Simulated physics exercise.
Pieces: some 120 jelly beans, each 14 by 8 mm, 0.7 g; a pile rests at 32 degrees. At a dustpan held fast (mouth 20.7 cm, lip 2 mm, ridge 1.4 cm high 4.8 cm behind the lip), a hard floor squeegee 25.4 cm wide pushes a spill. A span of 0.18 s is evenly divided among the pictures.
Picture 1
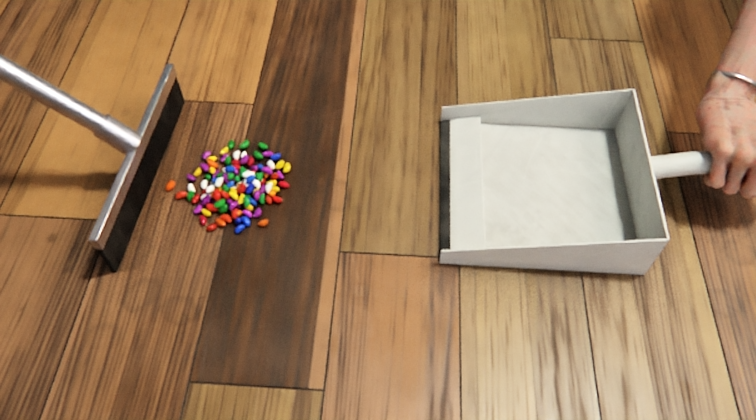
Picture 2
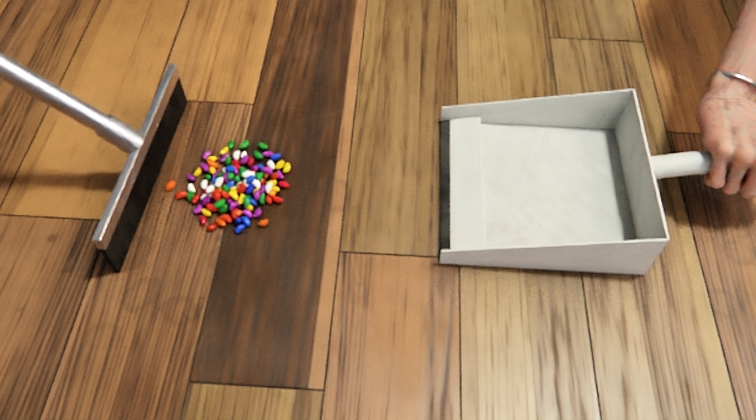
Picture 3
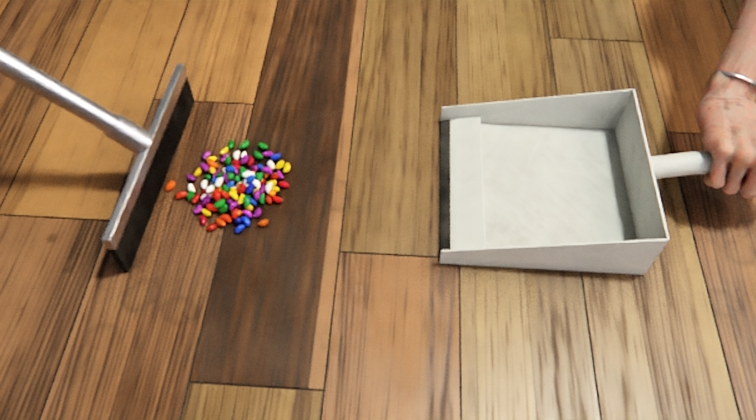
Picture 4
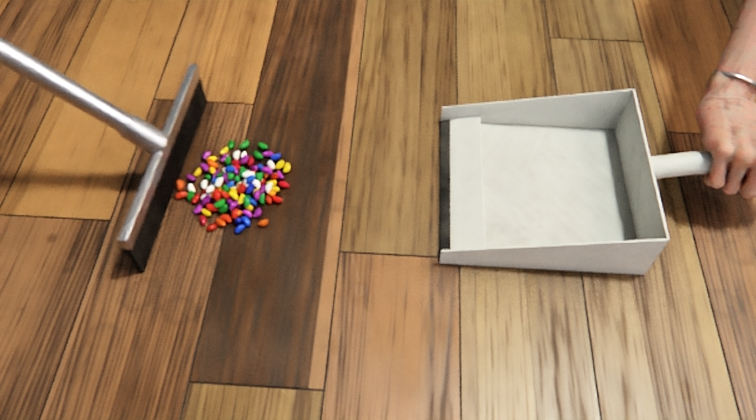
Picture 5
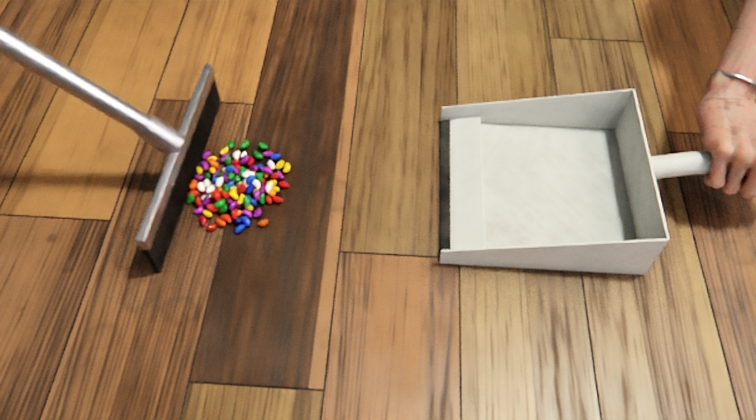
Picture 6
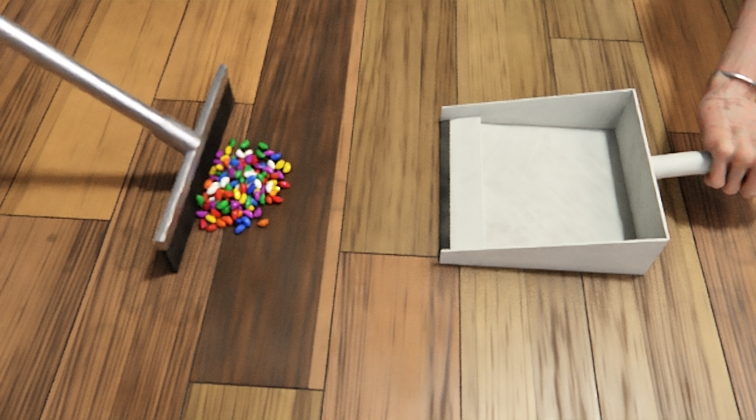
On a wooden plank floor, a black-bladed squeegee slides slowly right until it meets a pile of colorful jelly beans and nudges its left edge, while a hand at the right holds a pale dustpan still.
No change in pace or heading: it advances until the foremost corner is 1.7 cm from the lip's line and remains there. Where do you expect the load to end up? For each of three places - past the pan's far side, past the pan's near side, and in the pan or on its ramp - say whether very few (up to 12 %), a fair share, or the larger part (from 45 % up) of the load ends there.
Past the pan's far side: Very few, past the pan's near side: Very few, in the pan or on its ramp: A fair share.
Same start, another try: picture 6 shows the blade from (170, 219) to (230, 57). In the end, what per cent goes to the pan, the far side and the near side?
Pan 10 % / far 20 % / near 5 %.
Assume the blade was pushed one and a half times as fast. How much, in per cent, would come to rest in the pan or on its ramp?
Then around 35 per cent.
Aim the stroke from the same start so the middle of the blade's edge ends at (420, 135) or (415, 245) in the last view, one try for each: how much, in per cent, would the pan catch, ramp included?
The two tries give about 30 and 35 percent.
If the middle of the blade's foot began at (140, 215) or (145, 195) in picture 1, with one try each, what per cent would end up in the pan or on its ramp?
Estimates: 40 percent and 40 percent.
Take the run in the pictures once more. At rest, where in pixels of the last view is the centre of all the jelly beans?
Once everything settles, the centre is around (442, 193).
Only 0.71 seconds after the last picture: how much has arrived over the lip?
I'd say around 40 in a hundred has made it so far.
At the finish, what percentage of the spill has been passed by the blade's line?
Some 0 percent of it.
Then, 0.25 s after the last picture, middle of the blade 15 cm from the lip; 0 % over the lip, far side 0 %, near side 5 %.
Then, 0.42 s after the last picture, middle of the blade 7 cm from the lip; 0 % over the lip, far side 0 %, near side 5 %.
Then, 0.71 s after the last picture, middle of the blade 2 cm from the lip; 40 % over the lip, far side 0 %, near side 5 %.
In the end, far side 0 %, near side 5 %, pan 40 %, in front of the lip or behind the blade 55 %.
